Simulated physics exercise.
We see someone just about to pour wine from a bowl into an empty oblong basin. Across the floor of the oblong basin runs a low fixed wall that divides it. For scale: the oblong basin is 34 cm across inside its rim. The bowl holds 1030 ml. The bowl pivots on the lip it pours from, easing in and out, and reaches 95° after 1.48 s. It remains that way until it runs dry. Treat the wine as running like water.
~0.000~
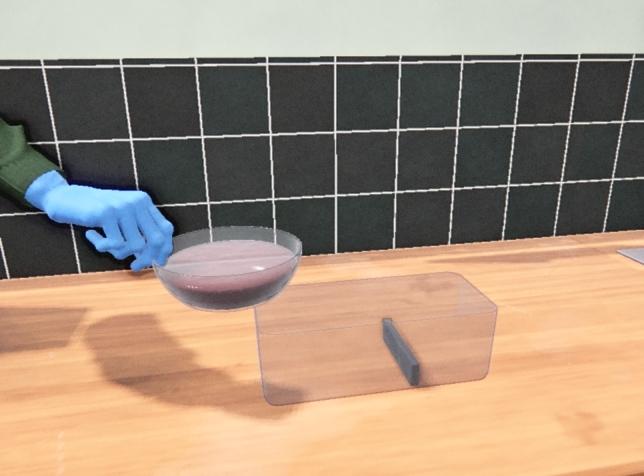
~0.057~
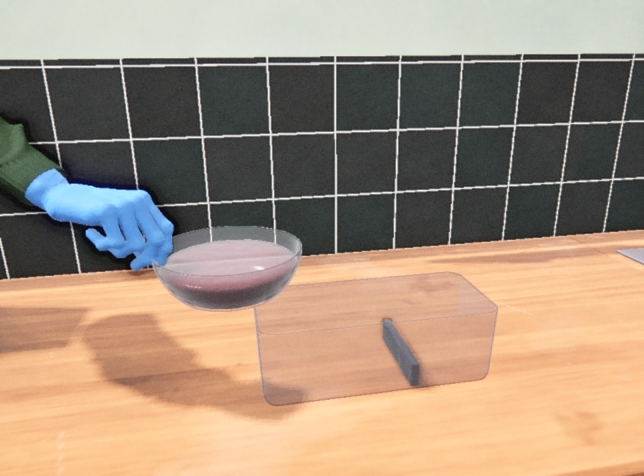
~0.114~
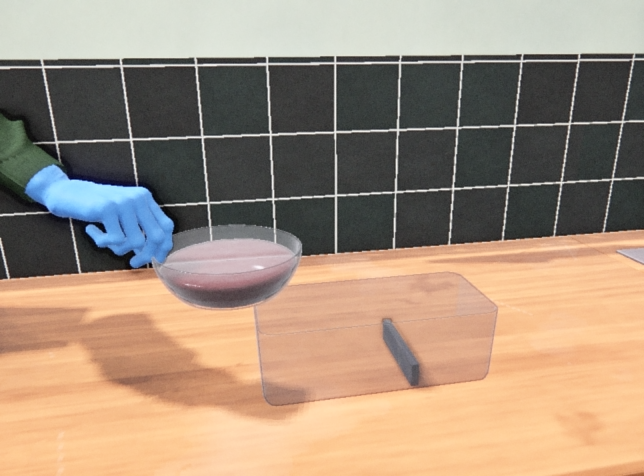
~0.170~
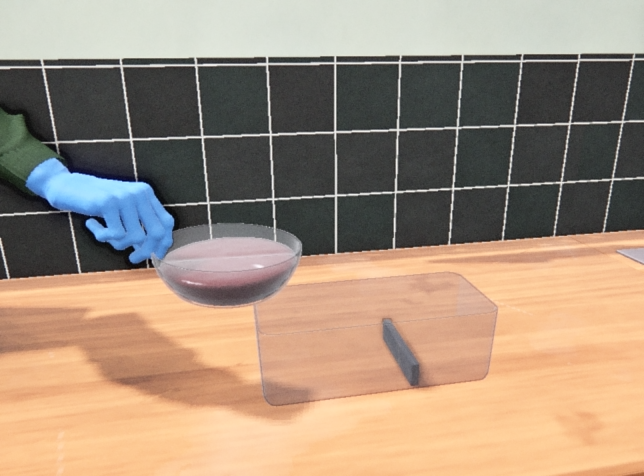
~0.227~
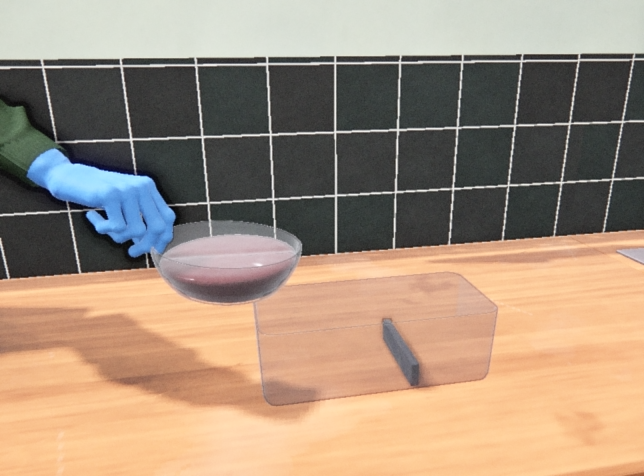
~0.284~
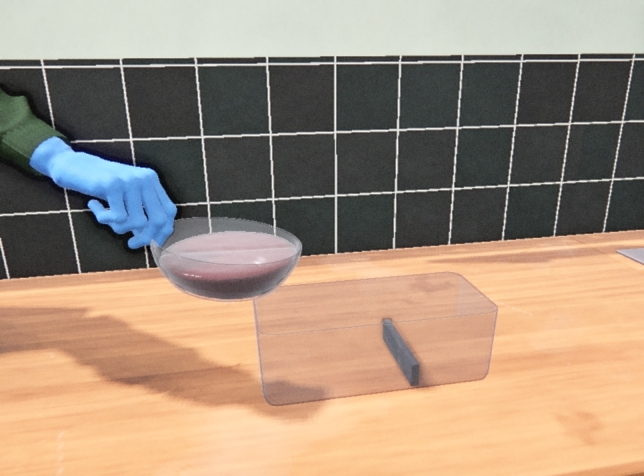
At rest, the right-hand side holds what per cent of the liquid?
It holds some 14 in every hundred.
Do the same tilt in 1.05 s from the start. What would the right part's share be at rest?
Then it comes to around 20 per cent.
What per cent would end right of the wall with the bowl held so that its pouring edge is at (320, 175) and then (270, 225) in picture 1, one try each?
55 then 20 %.
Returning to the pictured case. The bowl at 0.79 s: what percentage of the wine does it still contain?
About 54 per cent.
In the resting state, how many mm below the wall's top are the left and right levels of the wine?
Left 6 mm, right 26 mm.
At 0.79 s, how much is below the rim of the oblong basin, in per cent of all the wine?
At that time the basin holds about 14 per cent of the liquid.
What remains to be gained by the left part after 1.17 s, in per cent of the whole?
Around 7 in a hundred.
By 0.79 s the tilt is 53° and 54 per cent is still to pour, 14 is left of the wall and 0 right of it.
By 1.17 s the tilt is 85° and 4 per cent is still to pour, 79 is left of the wall and 6 right of it.
By 1.56 s the tilt is 95° and 0 per cent is still to pour, 90 is left of the wall and 9 right of it.
By 1.98 s the tilt is 95° and 0 per cent is still to pour, 86 is left of the wall and 13 right of it.
At rest 86 per cent lies left of the wall, 14 right of it and 1 outside.
